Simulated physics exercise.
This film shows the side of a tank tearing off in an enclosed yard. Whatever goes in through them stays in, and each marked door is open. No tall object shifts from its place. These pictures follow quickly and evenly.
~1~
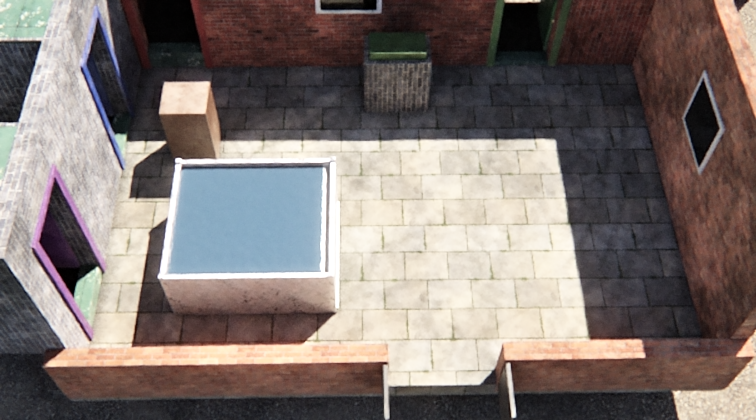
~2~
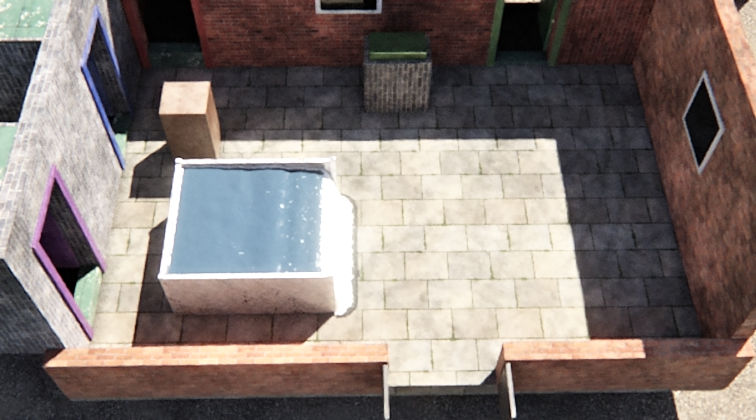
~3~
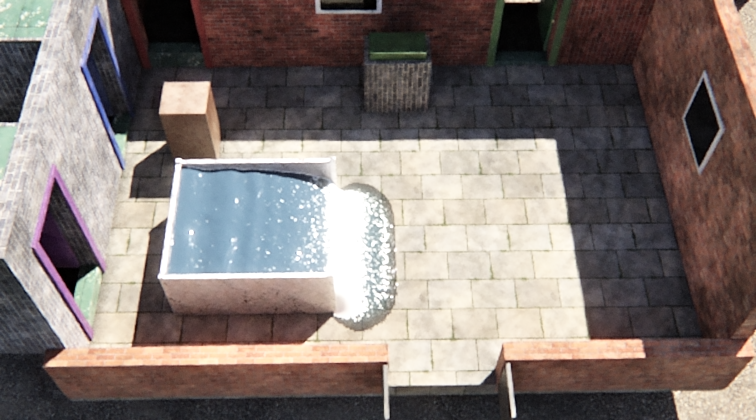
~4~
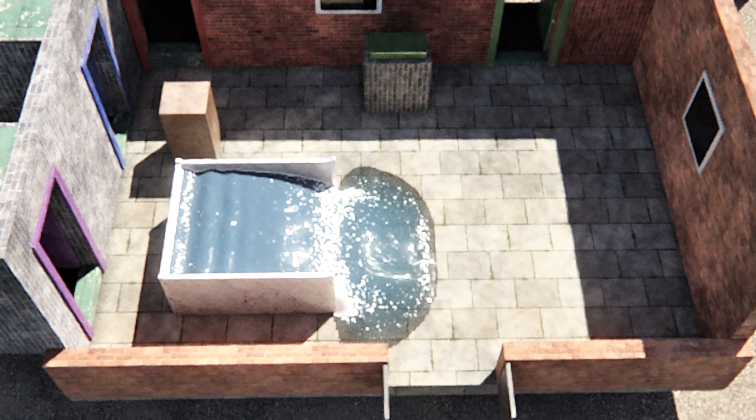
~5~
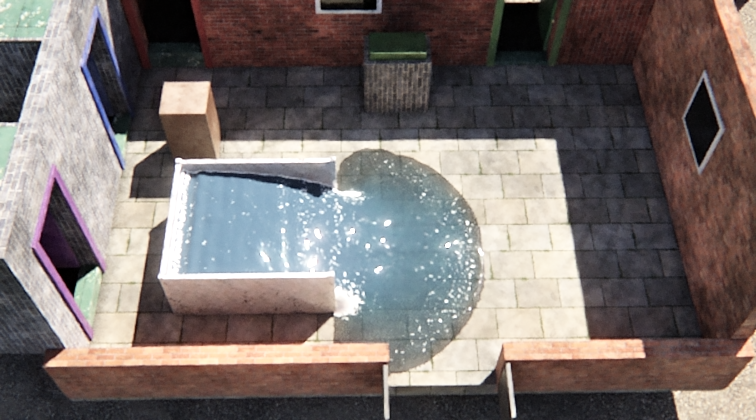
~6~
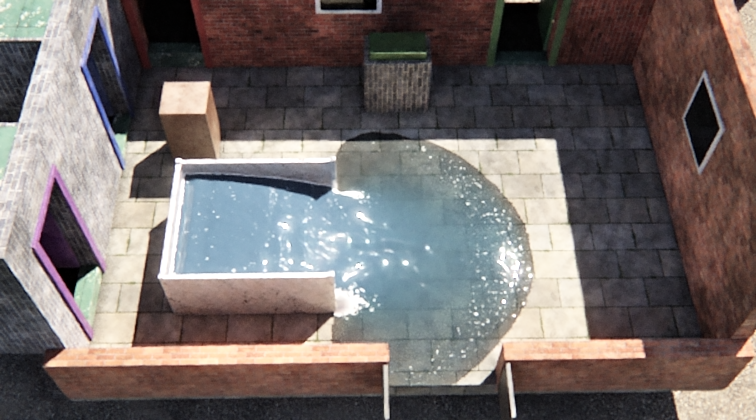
The clip opens on a still, open tank of blue water in a paved yard enclosed by brick walls. Its right side gives way and water gushes out, sparkling, then spreads across the paving in a widening rounded sheet as the level inside the tank drops.
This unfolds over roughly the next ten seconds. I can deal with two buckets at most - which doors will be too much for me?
Here is how it goes: The green door will be too much; the red door will be manageable; the purple door will be manageable; the blue door will be manageable.
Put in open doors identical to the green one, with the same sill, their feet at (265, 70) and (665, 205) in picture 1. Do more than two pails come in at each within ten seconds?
In order: Falls short, exceeds it.
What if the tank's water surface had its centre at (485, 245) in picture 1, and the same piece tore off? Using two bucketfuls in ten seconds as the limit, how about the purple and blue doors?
Well, the purple door ends up below, and the blue door ends up below too.
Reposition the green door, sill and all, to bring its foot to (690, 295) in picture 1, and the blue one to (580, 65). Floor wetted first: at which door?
It would be the green-painted one, I think.
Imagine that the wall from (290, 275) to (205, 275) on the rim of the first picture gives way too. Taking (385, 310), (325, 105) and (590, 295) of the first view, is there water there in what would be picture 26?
In turn: Inundated, then untouched, then inundated.
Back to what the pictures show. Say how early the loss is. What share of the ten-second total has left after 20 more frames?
It would be around 35 %.
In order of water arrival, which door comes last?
The purple-painted one.
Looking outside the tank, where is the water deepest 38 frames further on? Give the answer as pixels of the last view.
Check close to (440, 87).
A moment on, water covers 50 % of the floor; the green door not reached, the red door not reached, the purple door not reached, the blue door not reached.
Next, water covers 60 % of the floor; the green door wet at the sill, nothing in, the red door not reached, the purple door not reached, the blue door not reached.
Then, water covers 60 % of the floor; the green door under two buckets in, the red door not reached, the purple door not reached, the blue door not reached.
Later, water covers 65 % of the floor; the green door over two buckets in, the red door not reached, the purple door not reached, the blue door not reached.
In the end, water covers 95 % of the floor; the green door far over two buckets in, the red door wet at the sill, nothing in, the purple door wet at the sill, nothing in, the blue door wet at the sill, nothing in.
